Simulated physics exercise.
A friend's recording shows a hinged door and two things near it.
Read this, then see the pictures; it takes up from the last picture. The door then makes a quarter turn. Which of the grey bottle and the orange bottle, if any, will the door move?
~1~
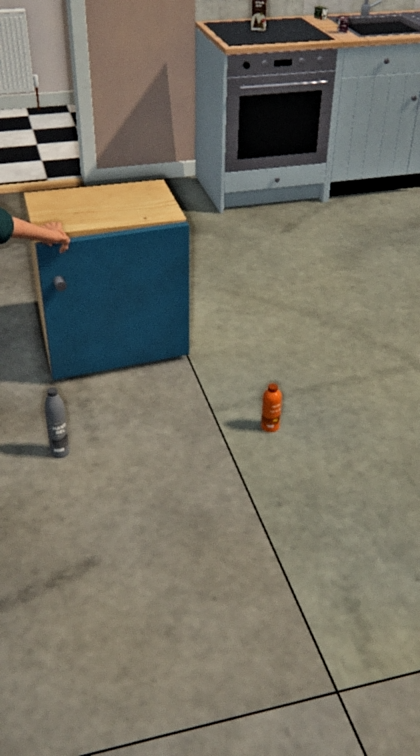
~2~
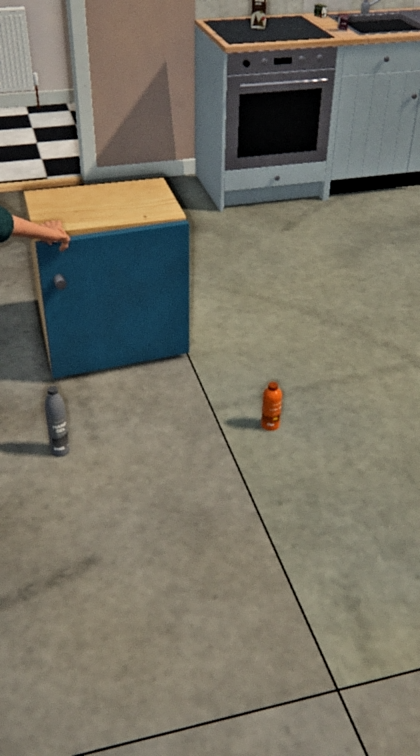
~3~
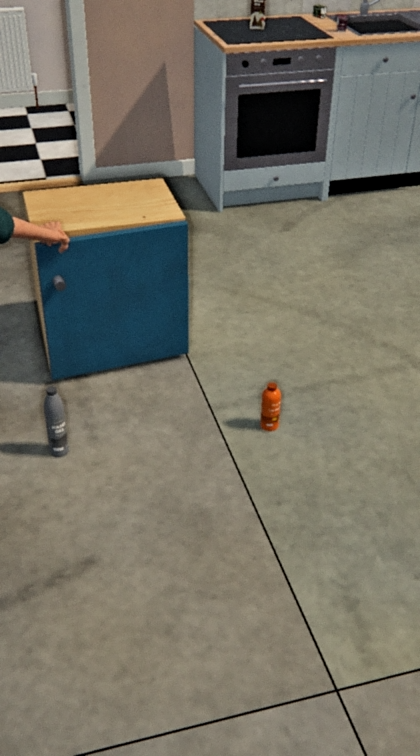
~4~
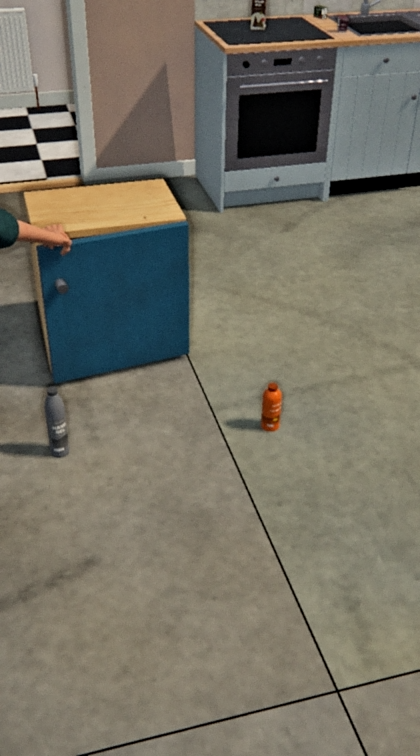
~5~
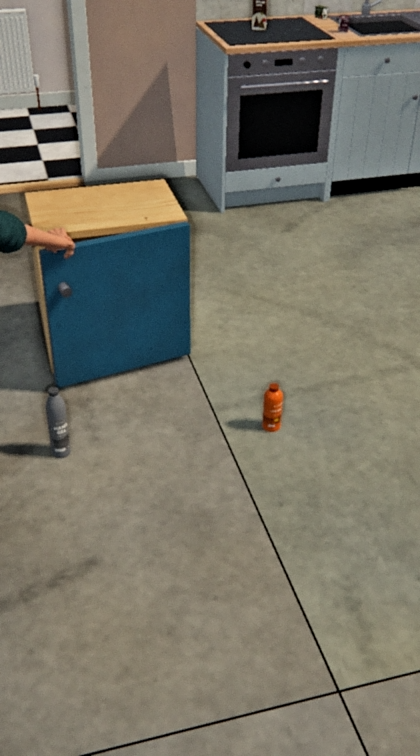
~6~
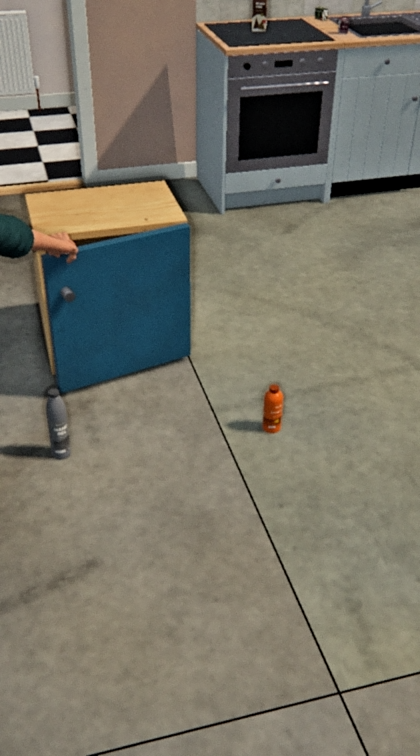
I reckon the grey bottle is spared; I reckon the orange bottle is spared.
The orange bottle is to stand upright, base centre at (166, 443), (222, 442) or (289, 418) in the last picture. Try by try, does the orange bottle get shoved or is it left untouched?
Trial 1: Takes a hit. Trial 2: Takes a hit. Trial 3: Is never reached.
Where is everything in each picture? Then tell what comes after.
The first picture shows door 4° open; grey bottle (56, 422); orange bottle (271, 407); door (120, 306).
The second picture shows door 4° open; orange bottle (272, 405); door (120, 304).
The third picture shows door 5° open; grey bottle (55, 421); door (119, 305).
The fourth picture shows door 7° open; orange bottle (271, 406); door (121, 307).
The fifth picture shows door 10° open; grey bottle (57, 422); door (123, 309).
The sixth picture shows door 13° open; grey bottle (58, 423); orange bottle (273, 408); door (125, 312).
Then, 0.96 s on from there, door 41° open; grey bottle at rest near (58, 423); orange bottle at rest near (273, 408).
Then, 2.08 s on from there, door 74° open; grey bottle at rest near (58, 423); orange bottle at rest near (273, 408).
In the end, the grey bottle remains where it is, near (58, 423); the orange bottle remains where it is, near (273, 408).
